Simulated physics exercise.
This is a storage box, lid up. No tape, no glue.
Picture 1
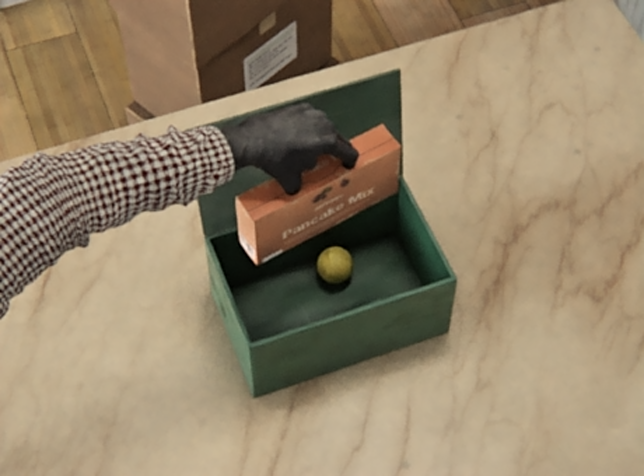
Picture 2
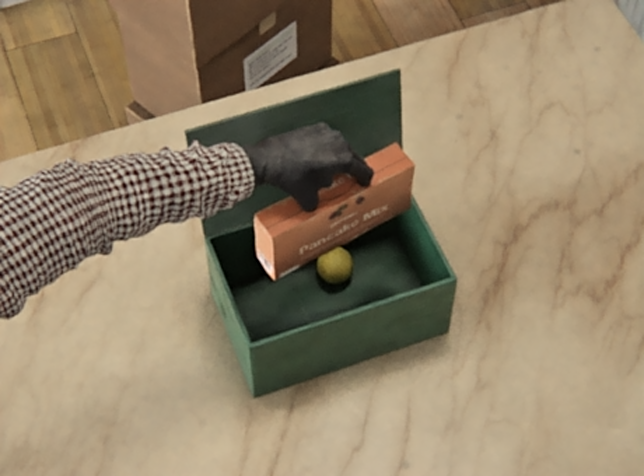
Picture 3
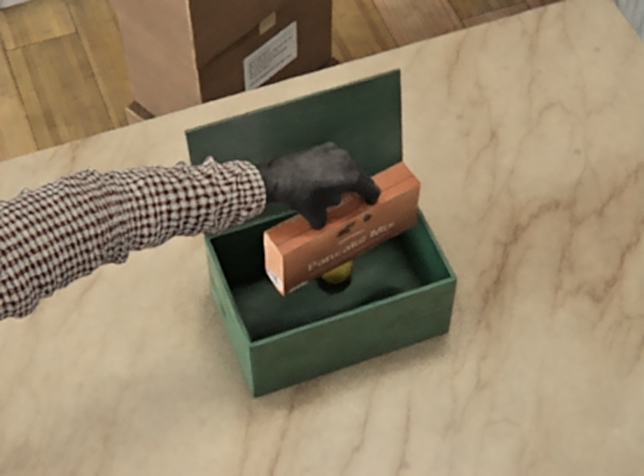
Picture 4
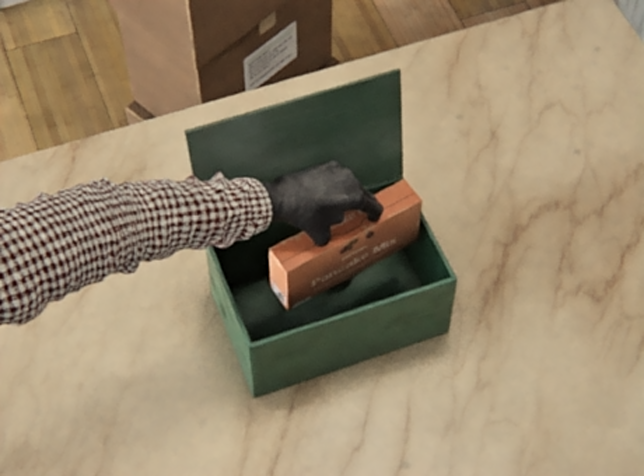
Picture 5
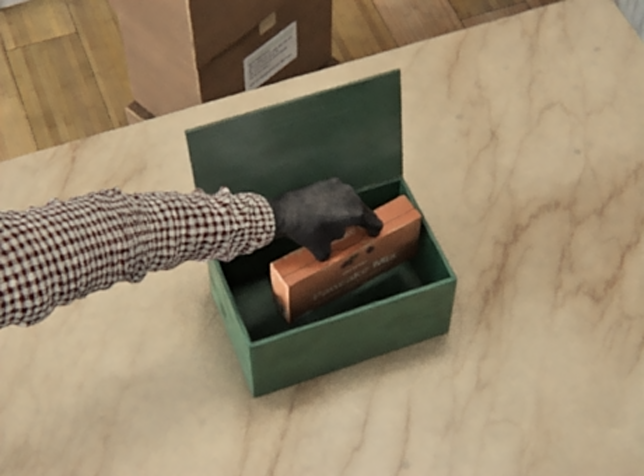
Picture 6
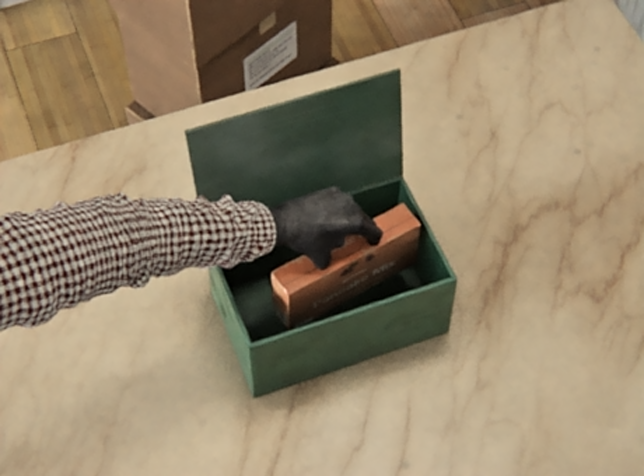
A gloved hand lowers an orange packet into a green box holding a yellow lemon.
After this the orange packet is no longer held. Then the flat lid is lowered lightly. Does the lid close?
Outcome: The lid shuts flat.
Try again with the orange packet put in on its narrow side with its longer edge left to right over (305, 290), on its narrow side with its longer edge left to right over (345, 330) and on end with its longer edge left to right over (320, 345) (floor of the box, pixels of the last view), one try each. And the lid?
In the first case it sits on the rim; in the second case it closes; in the third case it will not close.
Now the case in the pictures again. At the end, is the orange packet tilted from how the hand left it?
The orange packet stays as placed.
Then, 1.00 s after the last picture, lid starting down; orange packet slid a little near (346, 289).
Then, 1.60 s after the last picture, lid 58° above the rim; orange packet slid a little near (346, 289).
Then, 2.00 s after the last picture, lid 19° above the rim; orange packet slid a little near (346, 289).
At rest, lid shut; moved from the start, orange packet; yellow lemon in place. Seen from the same camera at the end, orange packet near (346, 289).
